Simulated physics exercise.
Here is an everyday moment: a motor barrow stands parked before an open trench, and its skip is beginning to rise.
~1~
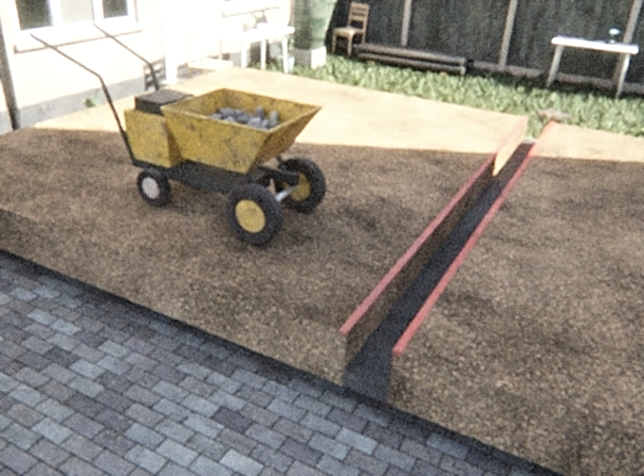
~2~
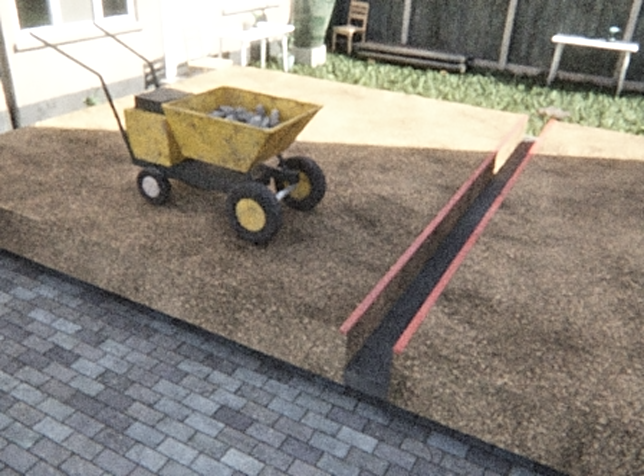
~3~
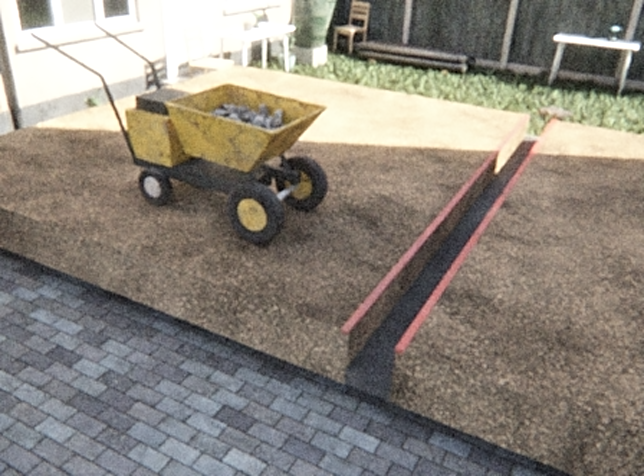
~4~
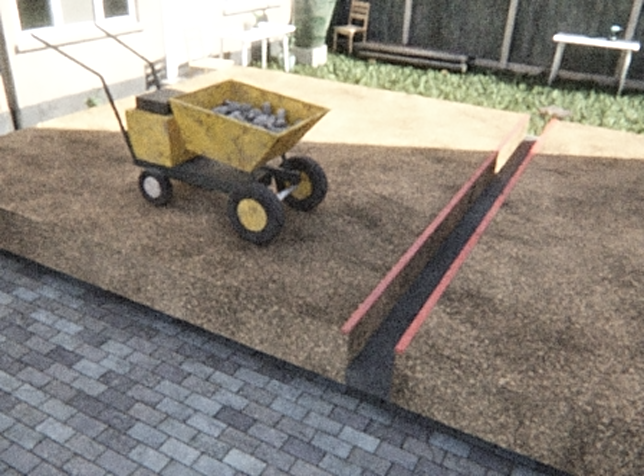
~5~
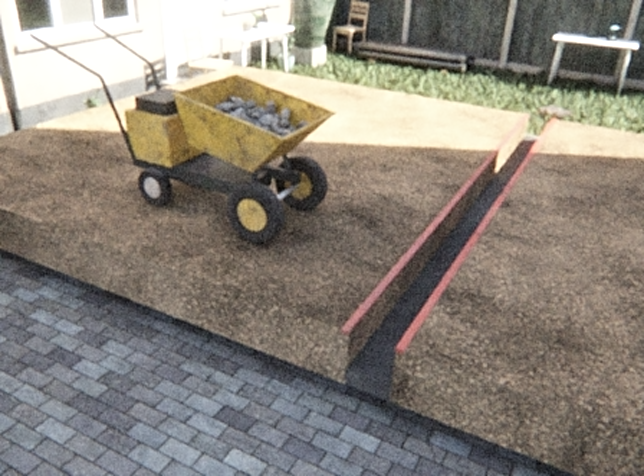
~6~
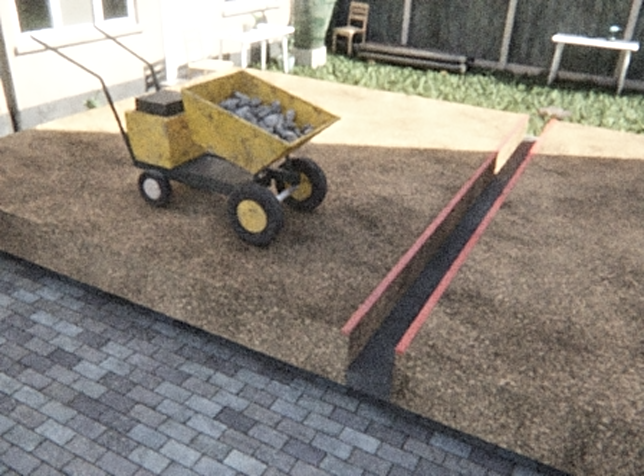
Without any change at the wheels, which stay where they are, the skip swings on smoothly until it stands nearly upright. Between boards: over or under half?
Under half.
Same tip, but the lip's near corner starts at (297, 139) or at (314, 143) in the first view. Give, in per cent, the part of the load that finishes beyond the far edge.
That comes to some 0 in a hundred for the first try and some 0 in a hundred for the second.
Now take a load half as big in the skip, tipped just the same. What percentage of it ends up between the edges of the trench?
My guess is some 20 in a hundred.
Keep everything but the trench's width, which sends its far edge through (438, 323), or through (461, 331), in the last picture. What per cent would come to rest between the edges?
30 and 30 percent.
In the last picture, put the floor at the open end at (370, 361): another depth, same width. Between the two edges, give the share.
Something like 30 %.
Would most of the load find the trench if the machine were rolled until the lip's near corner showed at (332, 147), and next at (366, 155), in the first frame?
To start, the greater share; after that, the lesser share.
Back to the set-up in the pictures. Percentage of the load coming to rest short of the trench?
Near 65 in every hundred.
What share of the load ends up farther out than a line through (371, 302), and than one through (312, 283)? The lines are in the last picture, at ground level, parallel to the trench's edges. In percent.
Respectively 30 and 90 %.
Shortly afterwards, skip tipped steeply; the whole lot in the skip.
Next, skip tipped steeply; all but a few in the skip; only a few short of the trench; only a few falling.
Some moments later, skip tipped right over; near a third in the skip; near half short of the trench; a little in or heaped over the trench; only a few beyond it; only a few falling.
In the end, skip tipped right over; a little in the skip; near two thirds short of the trench; near a third in or heaped over the trench; only a few beyond it.
